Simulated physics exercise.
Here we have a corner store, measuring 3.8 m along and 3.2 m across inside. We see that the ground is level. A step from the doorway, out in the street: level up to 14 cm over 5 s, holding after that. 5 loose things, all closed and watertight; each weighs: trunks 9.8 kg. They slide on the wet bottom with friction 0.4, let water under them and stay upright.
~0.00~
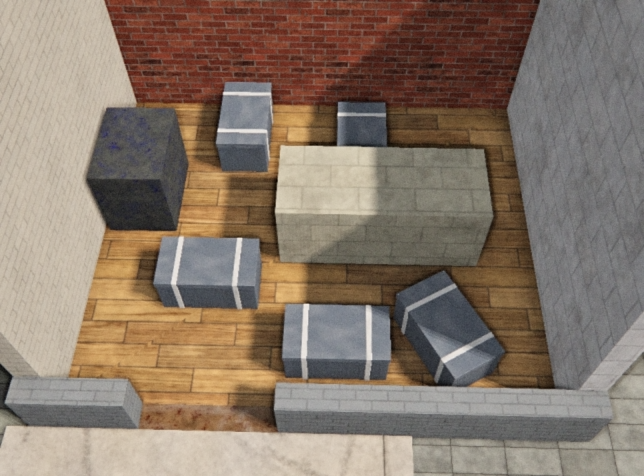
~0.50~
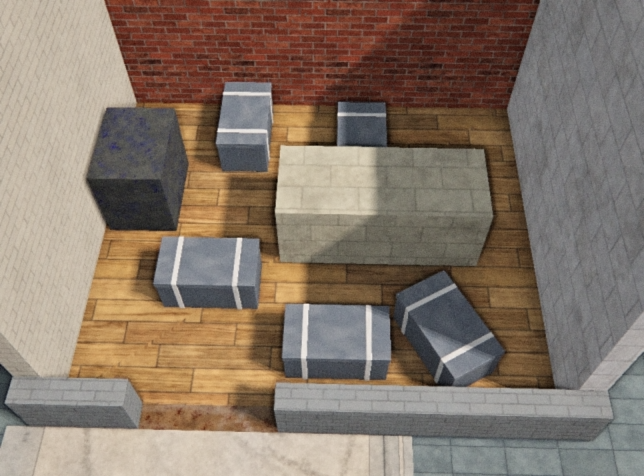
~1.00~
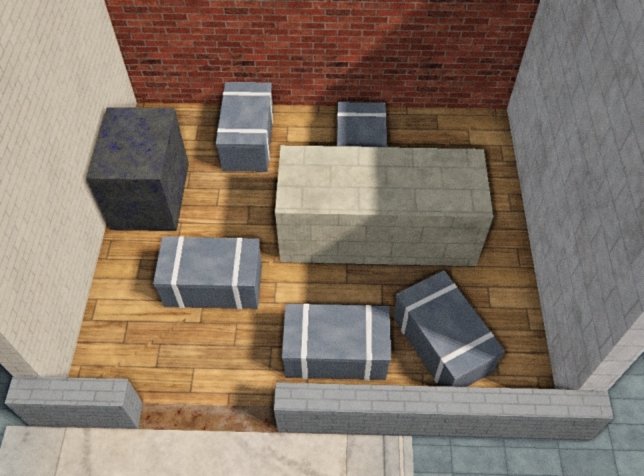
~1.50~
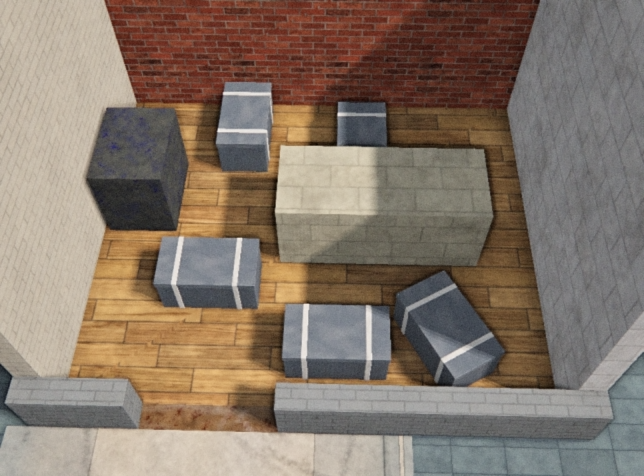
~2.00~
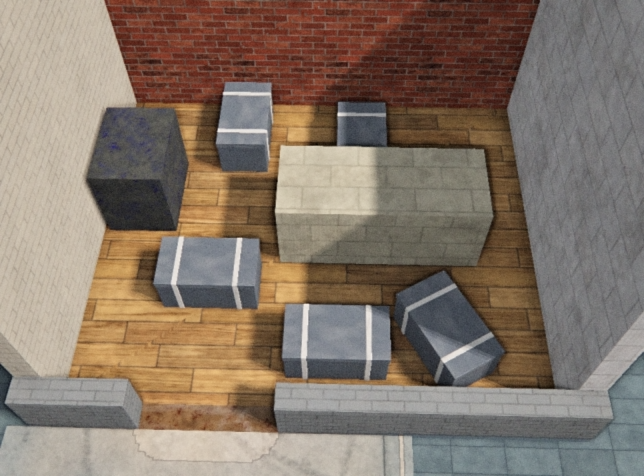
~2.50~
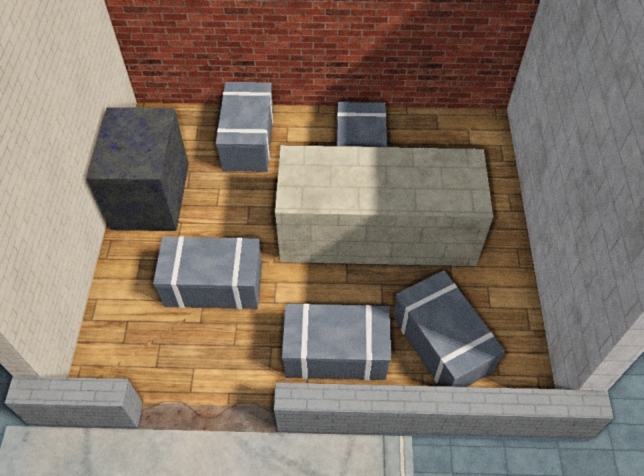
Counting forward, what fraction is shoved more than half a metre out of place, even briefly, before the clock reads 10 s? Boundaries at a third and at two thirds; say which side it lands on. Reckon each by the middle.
By my guess the moved share will stop short of one third.
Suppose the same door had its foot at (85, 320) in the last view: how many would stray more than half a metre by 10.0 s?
Then 2 of them would.
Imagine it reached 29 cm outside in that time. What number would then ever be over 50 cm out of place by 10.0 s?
Under that setup the answer is 3.
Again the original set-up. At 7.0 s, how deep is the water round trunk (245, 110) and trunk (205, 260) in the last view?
Around 3 cm and 7 cm.
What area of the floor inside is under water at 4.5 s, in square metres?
About 2.5 m2 is covered.
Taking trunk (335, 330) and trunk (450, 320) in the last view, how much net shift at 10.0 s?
One is off by 30 cm, the other by 5 cm, in the order asked.
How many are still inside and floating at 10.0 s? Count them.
The count is 4.
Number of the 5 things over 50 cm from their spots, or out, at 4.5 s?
Tally at that time: 0.
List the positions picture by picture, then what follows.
In the first picture, a trunk at (362, 134) rests on the ground; a trunk at (245, 112), on the bottom; water covers 0.0 m2; 0 of 5 have shifted.
In the second picture, a trunk at (362, 134) rests on the ground; a trunk at (245, 112) rests on the ground; 0.0 m2 under water; 0 of 5 have shifted.
In the third picture, a trunk at (362, 134), on the bottom; a trunk at (245, 112) rests on the ground; 0.0 m2 under water; 0 of 5 have shifted.
In the fourth picture, a trunk at (362, 134) rests on the ground; a trunk at (245, 112) rests on the ground; water covers 0.0 m2; 0 of 5 have shifted.
In the fifth picture, a trunk at (362, 134) rests on the ground; a trunk at (245, 112), on the bottom; water covers 0.0 m2; 0 of 5 have shifted.
In the sixth picture, a trunk at (362, 134), on the bottom; a trunk at (245, 112), on the bottom; water covers 0.0 m2; 0 of 5 have shifted.
After 3.5 s 0 of 5 are over 50 cm from their spots; 0 afloat.
After 4.5 s 0 of 5 are over 50 cm from their spots; 0 afloat.
After 7.0 s 1 of 5 are over 50 cm from their spots; 1 afloat.
After 10.0 s 1 of 5 are over 50 cm from their spots, and 1 have been at some point; 4 afloat.
